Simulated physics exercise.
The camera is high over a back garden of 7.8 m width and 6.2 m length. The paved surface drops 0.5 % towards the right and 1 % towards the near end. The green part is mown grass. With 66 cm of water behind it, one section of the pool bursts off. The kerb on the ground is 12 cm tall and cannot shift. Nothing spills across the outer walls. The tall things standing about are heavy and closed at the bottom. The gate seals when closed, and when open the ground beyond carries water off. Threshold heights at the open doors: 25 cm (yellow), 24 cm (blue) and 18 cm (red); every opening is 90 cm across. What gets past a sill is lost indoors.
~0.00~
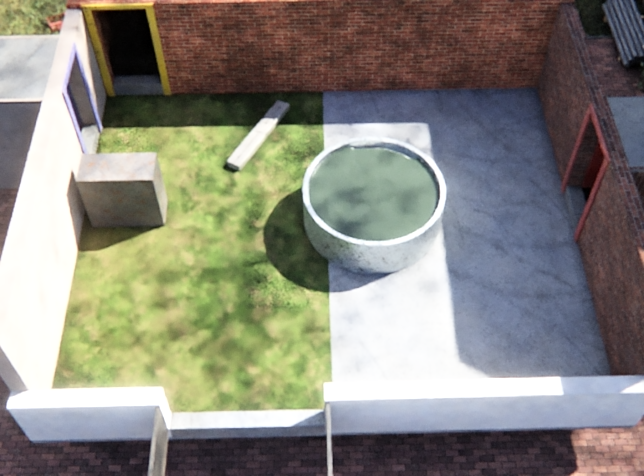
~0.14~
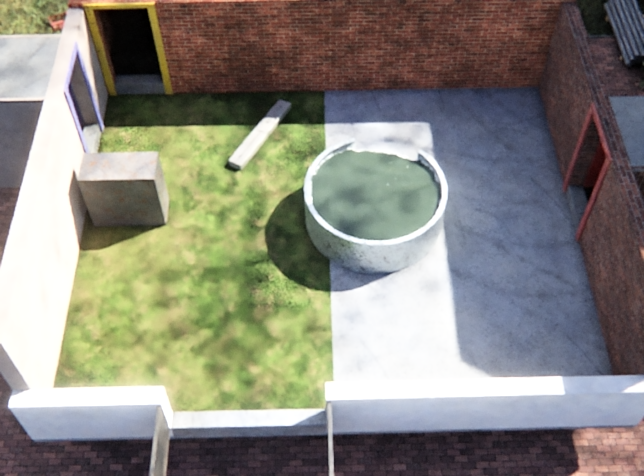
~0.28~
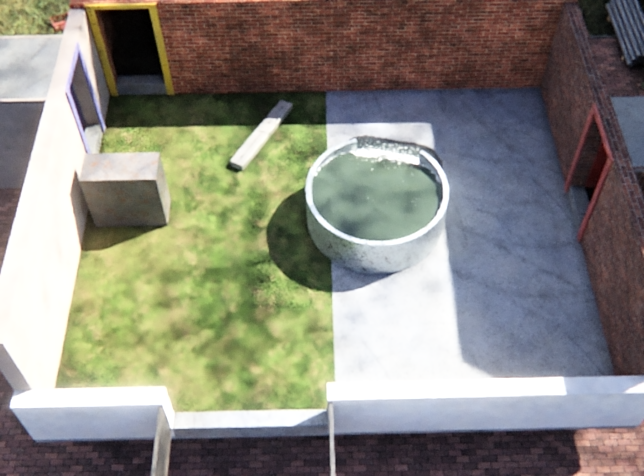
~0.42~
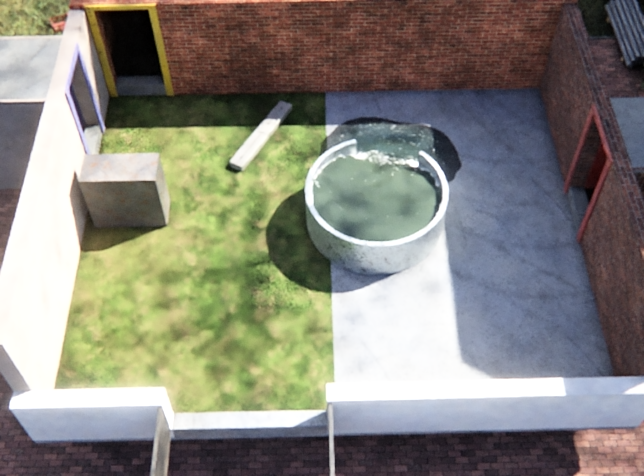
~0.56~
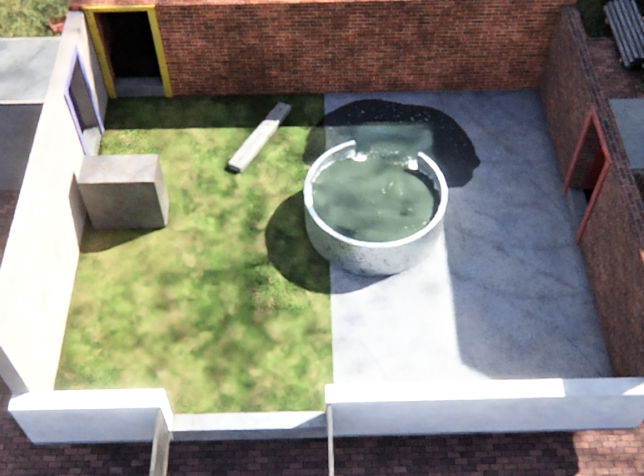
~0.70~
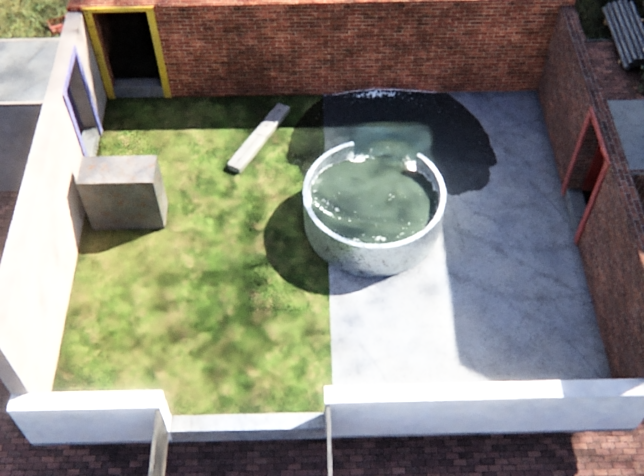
In a walled back garden, a round pool of still water broke open at its far side, and water poured out through the gap, spreading a dark patch over the paving towards the brick wall.
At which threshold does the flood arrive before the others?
It arrives first at the red door.
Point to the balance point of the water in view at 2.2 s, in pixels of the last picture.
Around (395, 167).
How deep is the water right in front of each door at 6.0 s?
In cm: Yellow 3, blue 3, red 7.
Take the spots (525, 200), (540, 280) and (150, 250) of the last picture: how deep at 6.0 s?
About 7, 4 and 0 cm.
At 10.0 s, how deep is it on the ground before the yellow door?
Roughly 1.5 cm deep.
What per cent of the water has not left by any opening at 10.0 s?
About 98 per cent.
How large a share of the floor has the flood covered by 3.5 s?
About 40 per cent.
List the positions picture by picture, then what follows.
In the first frame, still water, 66 cm deep, in the pool at (374, 192).
In the second frame, the front is at (351, 161), 0.6 m from the gap at (386, 162); 0.2 m2 of floor is under water; 67 cm left at the back of the pool.
In the third frame, the front is at (354, 141), 0.9 m from the gap at (388, 164); 1.0 m2 of floor is under water; 66 cm left at the back of the pool.
In the fourth frame, water pours out at (387, 166) and has run 1.3 m, to (436, 133); deepest outside 32 cm, 66 cm at the pool's back.
In the fifth frame, water pours out at (386, 167) and has run 1.7 m, to (439, 114); deepest outside 32 cm, 66 cm at the pool's back.
In the sixth frame, water pours out at (385, 167) and has run 2.2 m, to (444, 96); deepest outside 33 cm, 58 cm at the pool's back.
After 1.4 s water covers 15 % of the floor and is deepest (35 cm) near (385, 97); yellow door not reached, blue door not reached, red door not reached.
After 2.2 s water covers 20 % of the floor and is deepest (40 cm) near (533, 95); yellow door not reached, blue door not reached, red door not reached.
After 3.5 s water covers 40 % of the floor and is deepest (24 cm) near (537, 109); yellow door reached at 3.3 s, blue door not reached, red door reached at 2.7 s.
After 6.0 s water covers 70 % of the floor and is deepest (14 cm) near (599, 405); yellow door reached at 3.3 s, blue door reached at 5.1 s, red door reached at 2.7 s.
After 10.0 s water covers 90 % of the floor and is deepest (12 cm) near (586, 405); yellow door reached at 3.3 s, blue door reached at 5.1 s, red door reached at 2.7 s.
